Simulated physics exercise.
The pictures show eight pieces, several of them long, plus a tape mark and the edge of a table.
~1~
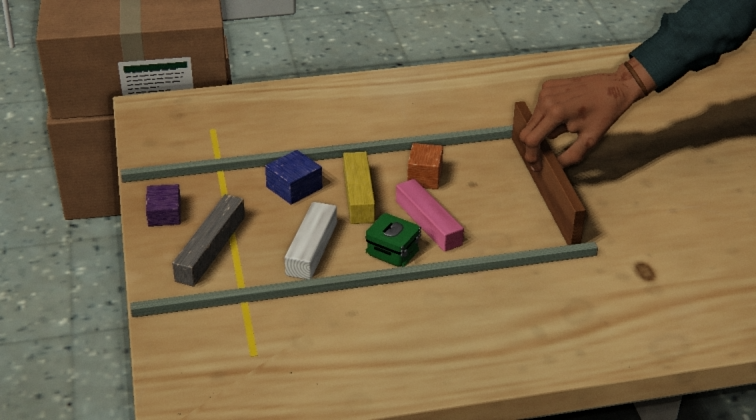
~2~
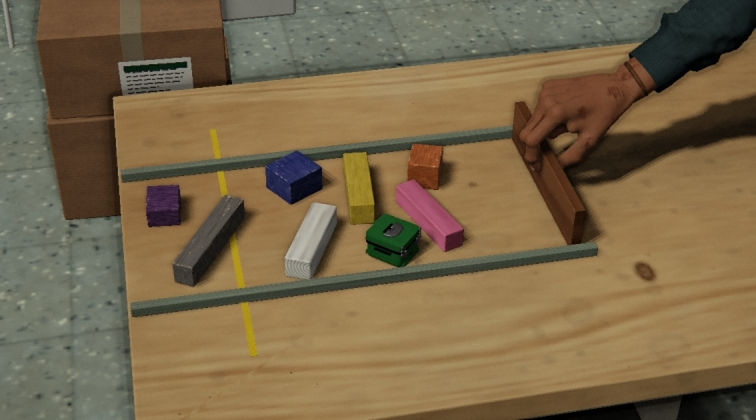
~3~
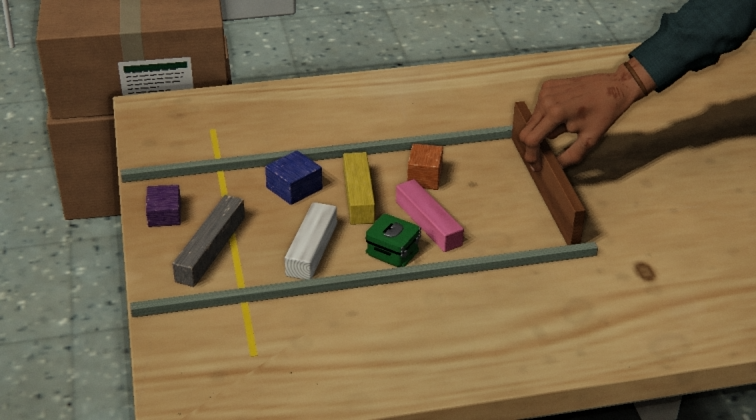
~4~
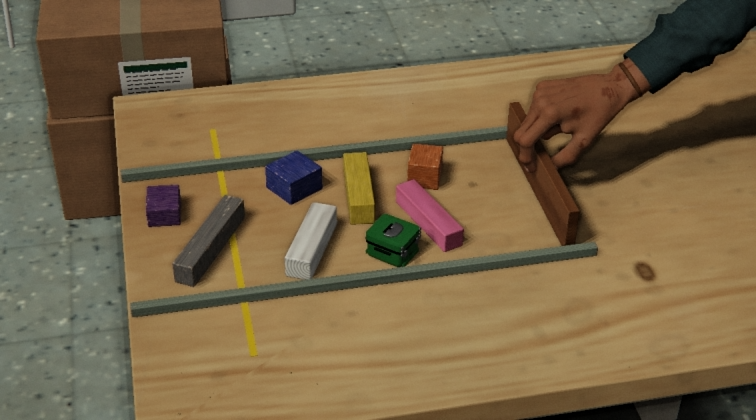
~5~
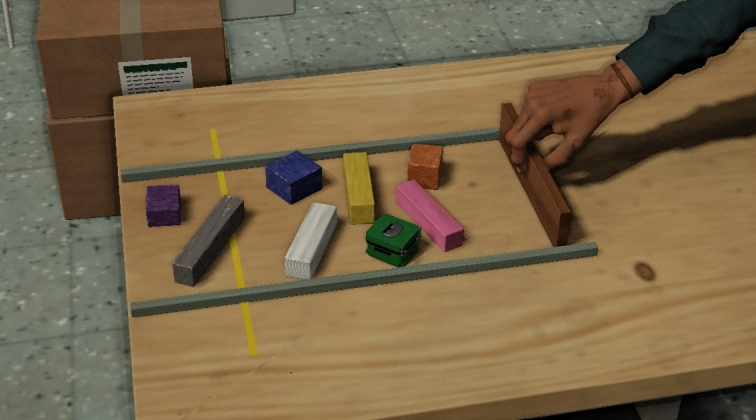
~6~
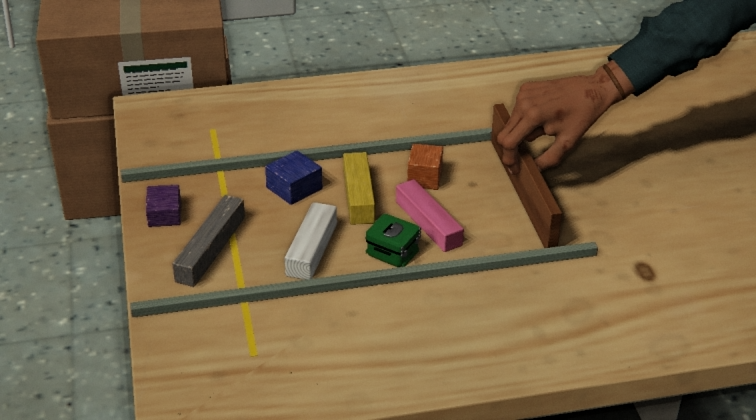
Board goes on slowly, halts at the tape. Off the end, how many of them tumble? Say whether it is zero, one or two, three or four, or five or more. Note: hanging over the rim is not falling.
I would say one or two.
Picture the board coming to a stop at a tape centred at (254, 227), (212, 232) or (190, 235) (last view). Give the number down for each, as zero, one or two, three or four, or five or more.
Counts as listed: None / either one or two / either three or four.
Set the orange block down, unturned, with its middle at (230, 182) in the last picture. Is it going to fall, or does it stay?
From that start it hangs on.
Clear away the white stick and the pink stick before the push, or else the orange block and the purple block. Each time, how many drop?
Count of fallen: 1 / 0.
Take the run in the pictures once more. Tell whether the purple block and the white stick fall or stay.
The purple block drops off; the white stick does not fall.
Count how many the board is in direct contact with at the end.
It's 2 of them.
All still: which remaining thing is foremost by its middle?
Grey bar.
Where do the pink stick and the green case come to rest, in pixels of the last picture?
The pink stick finishes at (223, 239); the green case finishes at (195, 275).
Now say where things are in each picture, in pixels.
The first picture shows purple block (164, 205); grey bar (210, 239); blue block (294, 177); board (546, 172); tape (231, 230).
The second picture shows grey bar (210, 240); pink stick (429, 215).
The third picture shows blue block (294, 177); yellow bar (359, 187).
The fourth picture shows purple block (164, 206); board (540, 172).
The fifth picture shows grey bar (210, 240); orange block (425, 166).
The sixth picture shows purple block (164, 206); grey bar (210, 240); blue block (294, 177); board (524, 174); tape (231, 230).
Early on, none off yet; purple block at rest near (164, 206); grey bar at rest near (210, 240); blue block at rest near (294, 177).
Finally, the number that fall off is one or two; lost, purple block.
